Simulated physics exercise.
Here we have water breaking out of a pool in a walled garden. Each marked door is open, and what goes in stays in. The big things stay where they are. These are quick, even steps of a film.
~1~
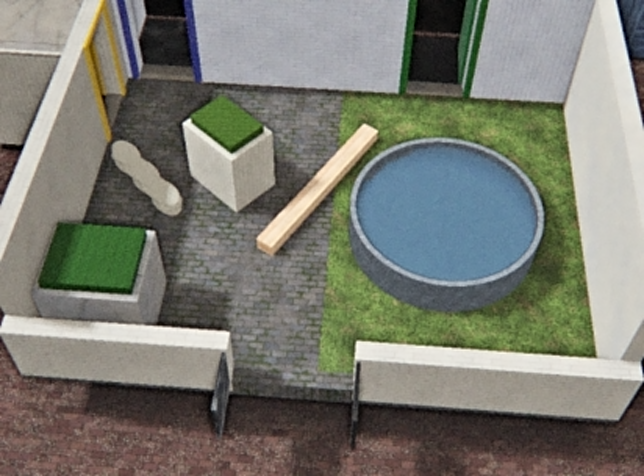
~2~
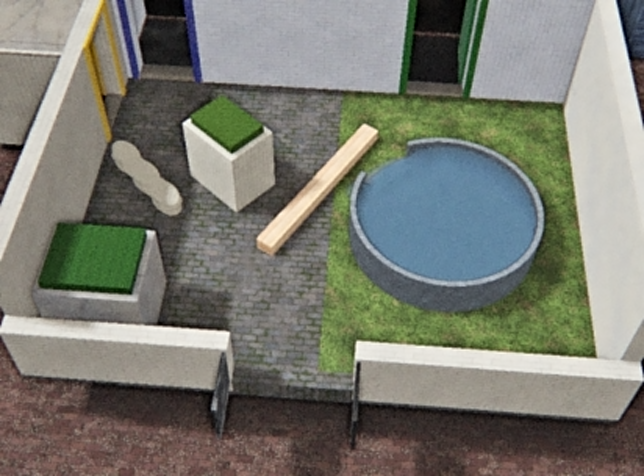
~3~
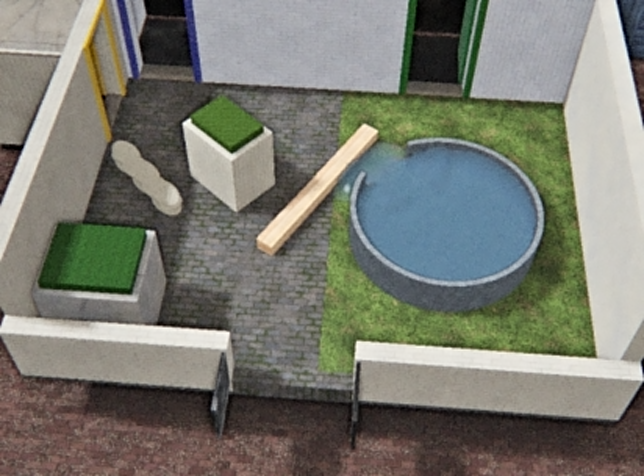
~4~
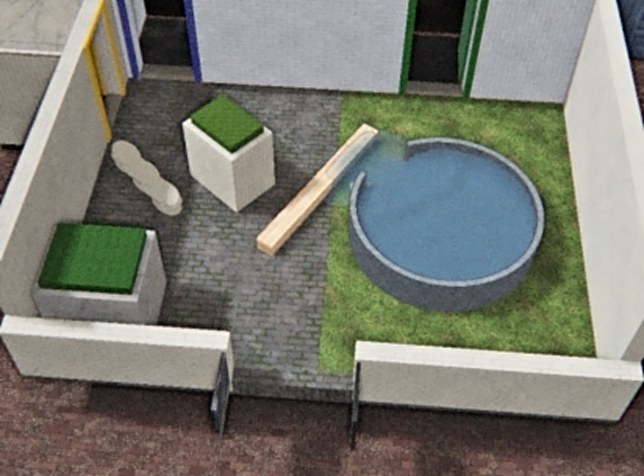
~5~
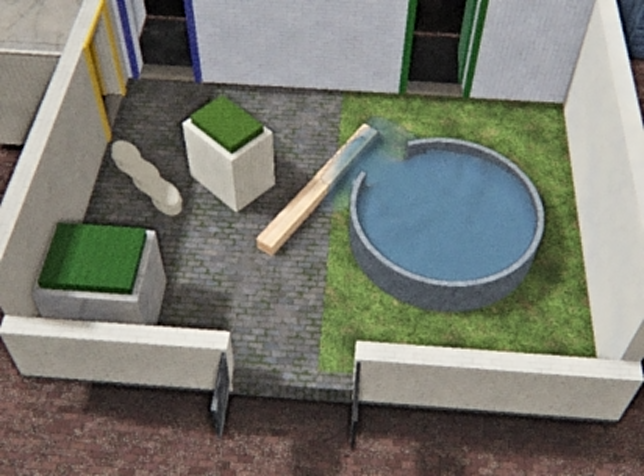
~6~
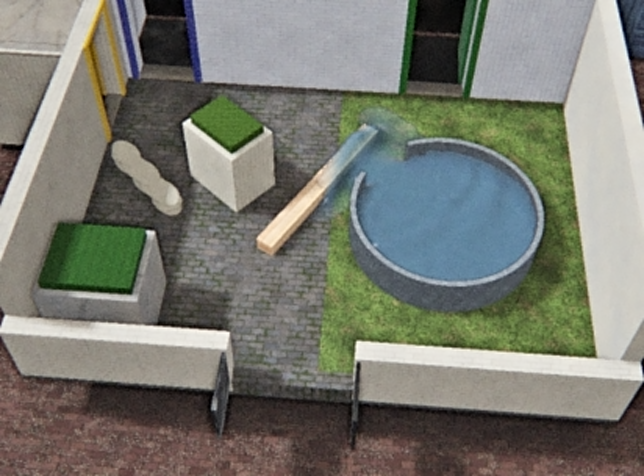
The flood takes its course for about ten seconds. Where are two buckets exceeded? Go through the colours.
One by one: The yellow door floods; the green door floods; the blue door holds within the limit.
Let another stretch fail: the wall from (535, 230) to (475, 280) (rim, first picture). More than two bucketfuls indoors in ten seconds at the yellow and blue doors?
In short: The yellow door holds, the blue door holds.
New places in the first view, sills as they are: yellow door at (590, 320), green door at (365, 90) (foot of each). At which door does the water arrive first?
The one in green.
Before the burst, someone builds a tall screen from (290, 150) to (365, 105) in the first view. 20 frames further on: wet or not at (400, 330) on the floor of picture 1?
There: Free of water.
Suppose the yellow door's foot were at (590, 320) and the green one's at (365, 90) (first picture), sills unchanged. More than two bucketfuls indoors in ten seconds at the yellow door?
One by one: Yellow keeps below it.
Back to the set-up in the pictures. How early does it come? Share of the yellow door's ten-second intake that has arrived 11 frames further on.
Close to 0 %.
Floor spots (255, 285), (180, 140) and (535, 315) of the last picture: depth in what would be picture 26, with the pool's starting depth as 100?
Roughly 4, 2 and 0 per cent, in turn.
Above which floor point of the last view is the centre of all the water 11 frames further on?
Around (413, 207).
A moment on, water covers 20 % of the floor; the yellow door not reached, the green door wet at the sill, nothing in, the blue door not reached.
Next, water covers 40 % of the floor; the yellow door not reached, the green door under two buckets in, the blue door not reached.
Then, water covers 60 % of the floor; the yellow door wet at the sill, nothing in, the green door over two buckets in, the blue door wet at the sill, nothing in.
Later, water covers 75 % of the floor; the yellow door over two buckets in, the green door far over two buckets in, the blue door wet at the sill, nothing in.
In the end, water covers 95 % of the floor; the yellow door over two buckets in, the green door far over two buckets in, the blue door wet at the sill, nothing in.
